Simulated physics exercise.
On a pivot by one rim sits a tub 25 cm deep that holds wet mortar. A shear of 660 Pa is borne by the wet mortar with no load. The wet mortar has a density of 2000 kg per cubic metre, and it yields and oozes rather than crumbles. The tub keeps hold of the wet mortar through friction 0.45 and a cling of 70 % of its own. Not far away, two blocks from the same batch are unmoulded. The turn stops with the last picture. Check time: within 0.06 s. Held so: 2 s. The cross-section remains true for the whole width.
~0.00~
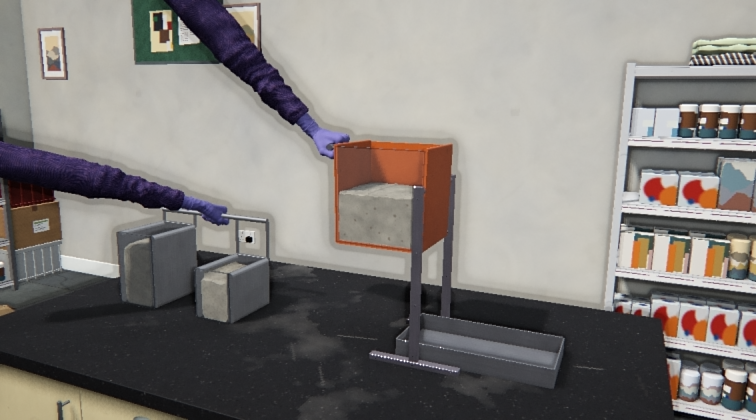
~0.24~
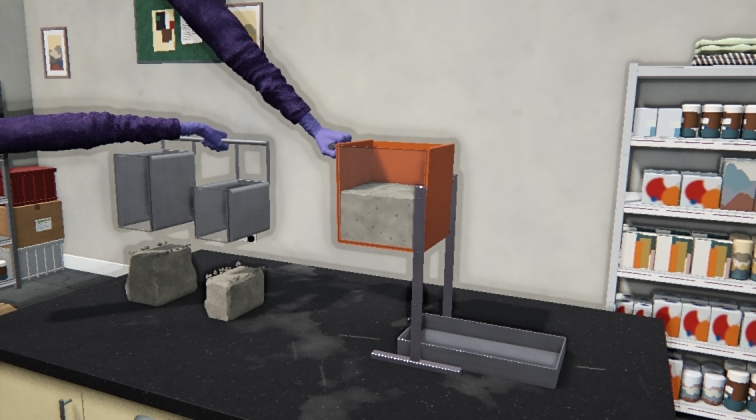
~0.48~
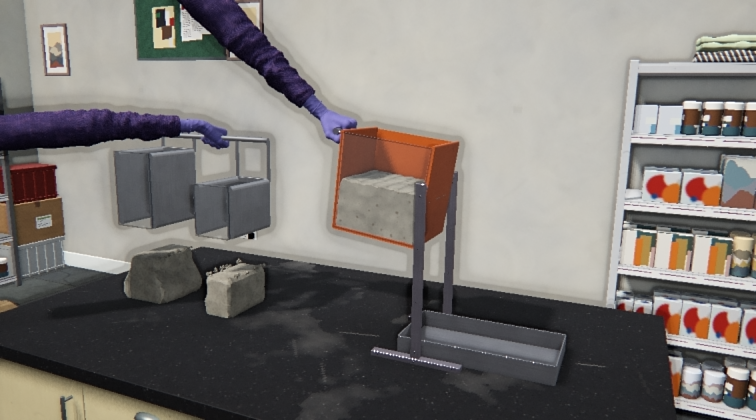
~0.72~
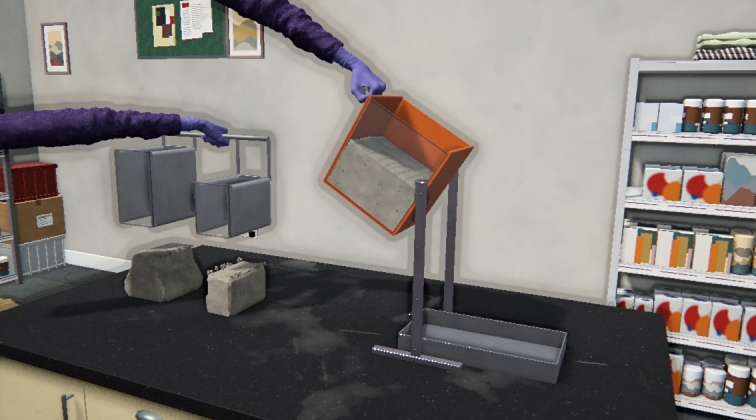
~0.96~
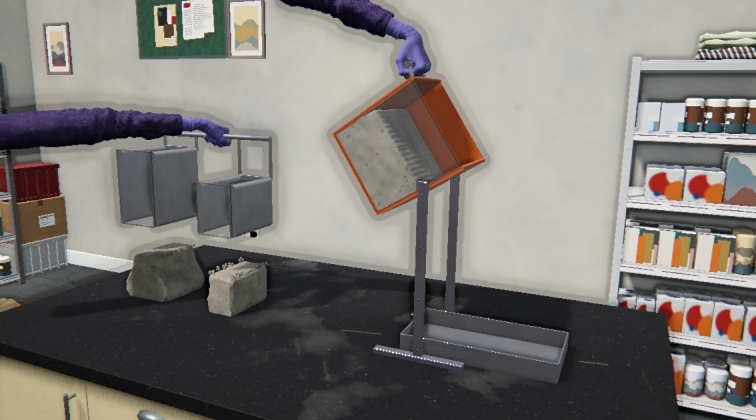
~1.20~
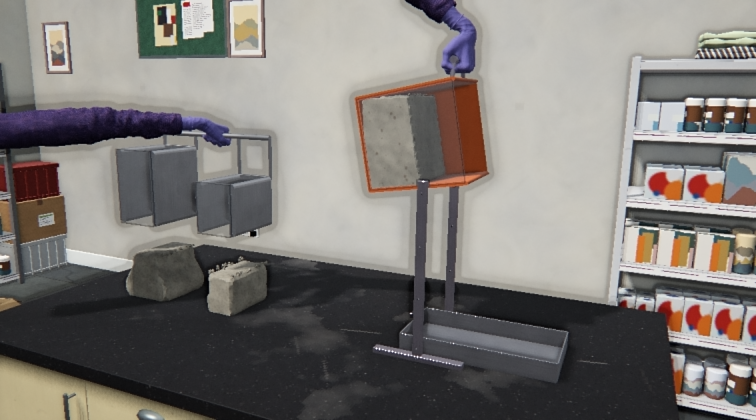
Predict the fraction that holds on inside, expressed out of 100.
Around 100 out of 100.
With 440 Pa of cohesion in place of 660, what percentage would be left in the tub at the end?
That works out near 100 %.
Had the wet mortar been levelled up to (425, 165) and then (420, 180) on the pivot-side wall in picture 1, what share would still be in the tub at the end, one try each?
85 %, then 100 %.
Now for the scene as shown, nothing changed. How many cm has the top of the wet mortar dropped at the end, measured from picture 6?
Roughly 5 cm.
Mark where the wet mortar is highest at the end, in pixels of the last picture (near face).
I'd say it peaks at roughly (388, 117) in the last picture.
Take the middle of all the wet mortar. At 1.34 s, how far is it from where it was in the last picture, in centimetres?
2 cm.
After 1.34 s, the tub is at 80 degrees and holds 100 %.
After 1.51 s, the tub is at 80 degrees and holds 100 %.
After 1.68 s, the tub is at 80 degrees and holds 100 %.
After 1.85 s, the tub is at 80 degrees and holds 100 %.
After 3.20 s, at the end, the tub is at 80 degrees and holds 100 %.
